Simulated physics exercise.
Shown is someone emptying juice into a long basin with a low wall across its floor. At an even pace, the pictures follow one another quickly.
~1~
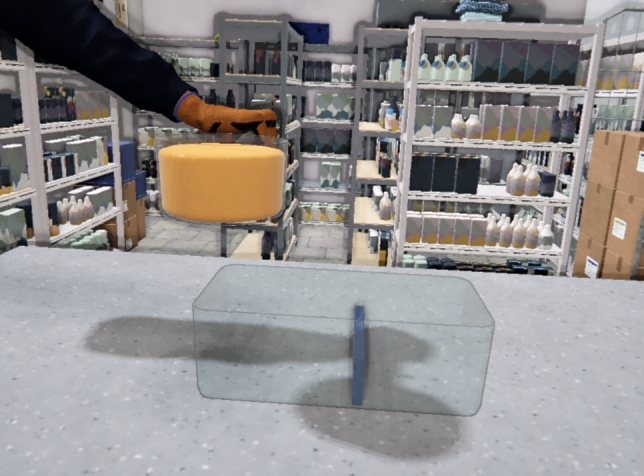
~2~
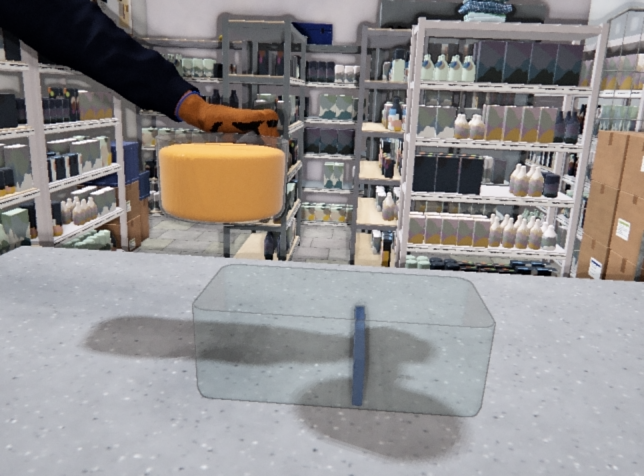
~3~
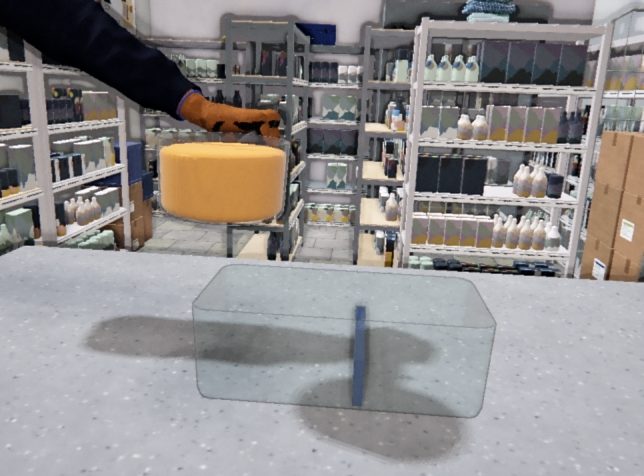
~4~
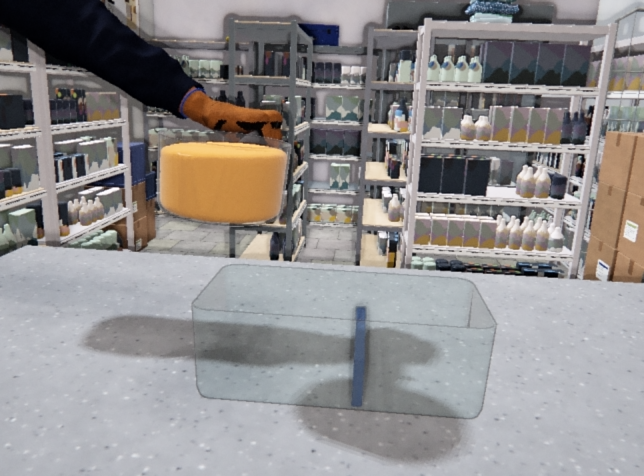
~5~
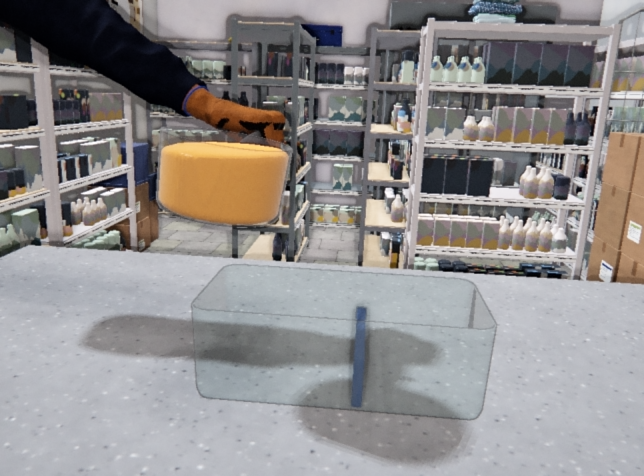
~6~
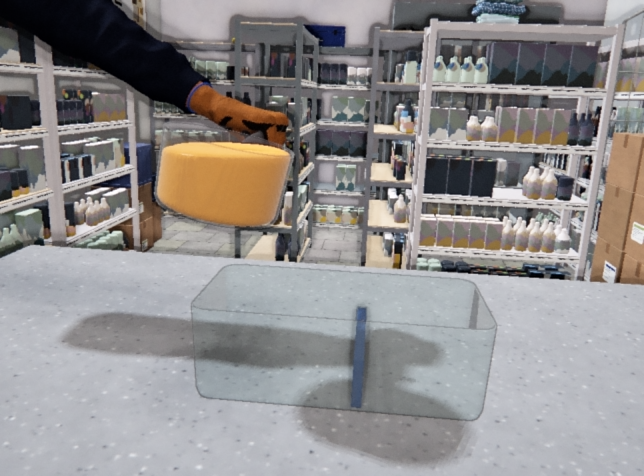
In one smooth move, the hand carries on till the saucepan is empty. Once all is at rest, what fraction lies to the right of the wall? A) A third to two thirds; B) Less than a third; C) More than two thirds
(B) Less than a third.
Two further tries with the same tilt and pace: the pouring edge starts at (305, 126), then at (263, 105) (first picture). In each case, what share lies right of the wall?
In order, some 50 and 0 percent.
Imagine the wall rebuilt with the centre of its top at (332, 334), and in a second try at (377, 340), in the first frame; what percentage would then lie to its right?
First try: Roughly 60 per cent; second try: 5 per cent.
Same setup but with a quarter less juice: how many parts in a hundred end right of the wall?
I'd say roughly 0 percent.
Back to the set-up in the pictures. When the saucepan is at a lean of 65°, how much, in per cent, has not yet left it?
It still holds close to 60 per cent at that lean.
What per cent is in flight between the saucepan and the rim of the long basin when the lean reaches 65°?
Share in flight: Approx. 25 %.
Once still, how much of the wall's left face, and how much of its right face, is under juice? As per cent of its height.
50 per cent left, 20 per cent right.
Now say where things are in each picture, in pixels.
In the first frame, it leans 0°; its right rim is at (286, 144); the juice meets the walls at (164, 148) and (285, 153); the long basin's rim runs from (209, 285) to (481, 302); the wall's top is at (360, 331).
In the second frame, it leans 0°; its right rim is at (287, 144); the juice meets the walls at (165, 147) and (285, 153).
In the third frame, it leans 2°; its right rim is at (288, 146); the juice meets the walls at (165, 147) and (286, 154).
In the fourth frame, it leans 4°; its right rim is at (289, 148); the juice meets the walls at (168, 147) and (287, 154).
In the fifth frame, it leans 8°; its right rim is at (290, 152); the juice meets the walls at (168, 146) and (289, 154).
In the sixth frame, it leans 12°; its right rim is at (292, 157); the juice meets the walls at (168, 147) and (292, 154).
A moment on, the saucepan is tipped part way and 60 per cent is still to pour, 11 is left of the wall and 2 right of it.
Next, the saucepan is tipped on its side and 13 per cent is still to pour, 61 is left of the wall and 17 right of it.
Then the saucepan is tipped right over and 1 per cent is still to pour, 80 is left of the wall and 17 right of it.
Later the saucepan is tipped right over and 0 per cent is still to pour, 81 is left of the wall and 17 right of it.
Finally, 81 per cent lies left of the wall, 17 right of it and 2 outside.
